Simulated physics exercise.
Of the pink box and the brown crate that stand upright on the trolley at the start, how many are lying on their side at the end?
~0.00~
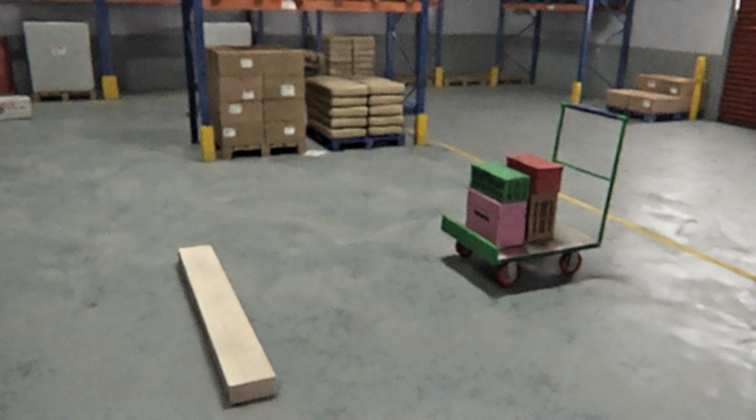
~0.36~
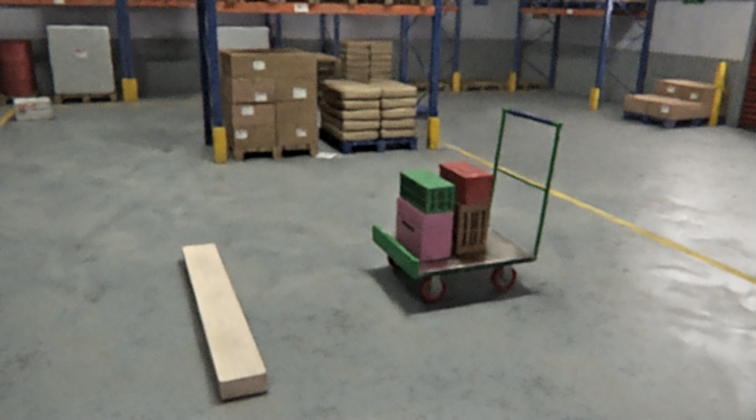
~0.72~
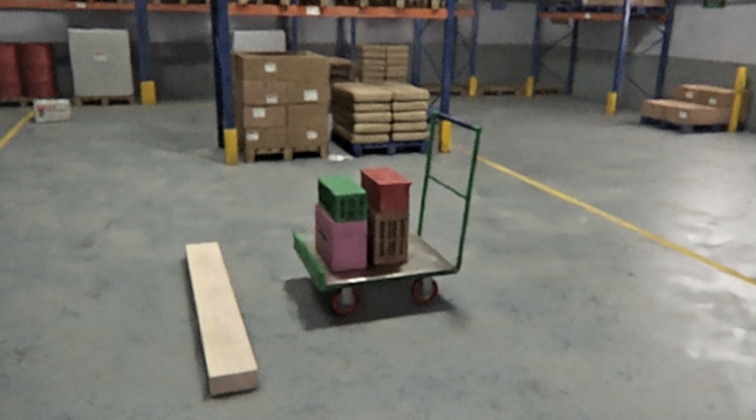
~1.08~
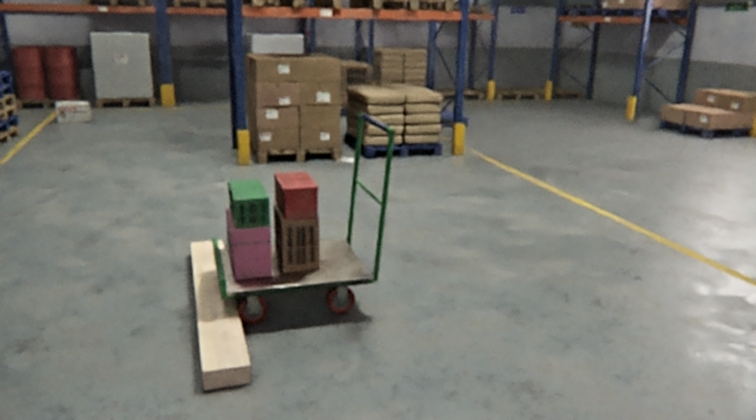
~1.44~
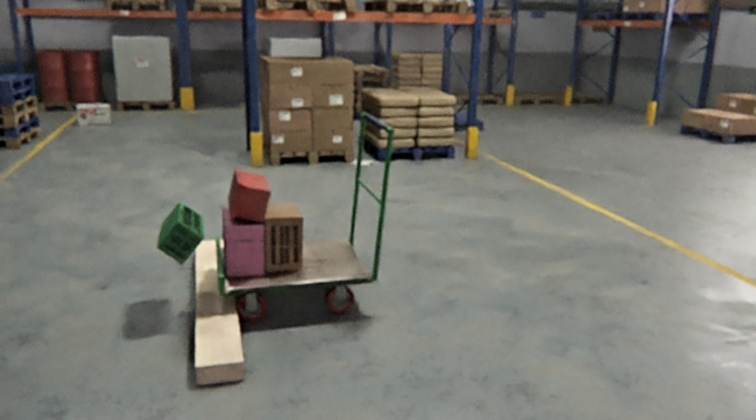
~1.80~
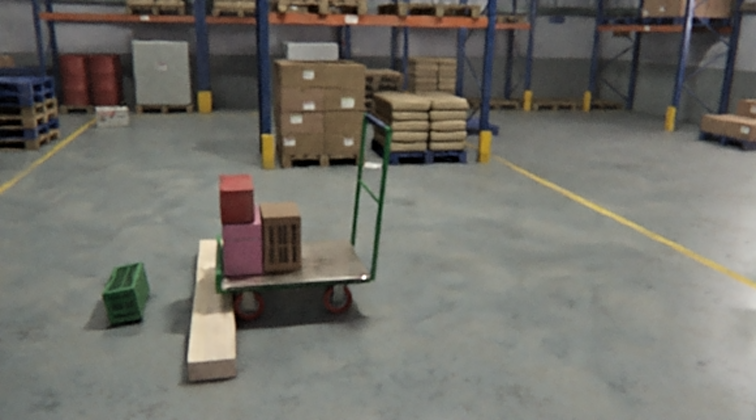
None of them are lying on their side. Both the pink box and the brown crate are still upright on the trolley at the end.
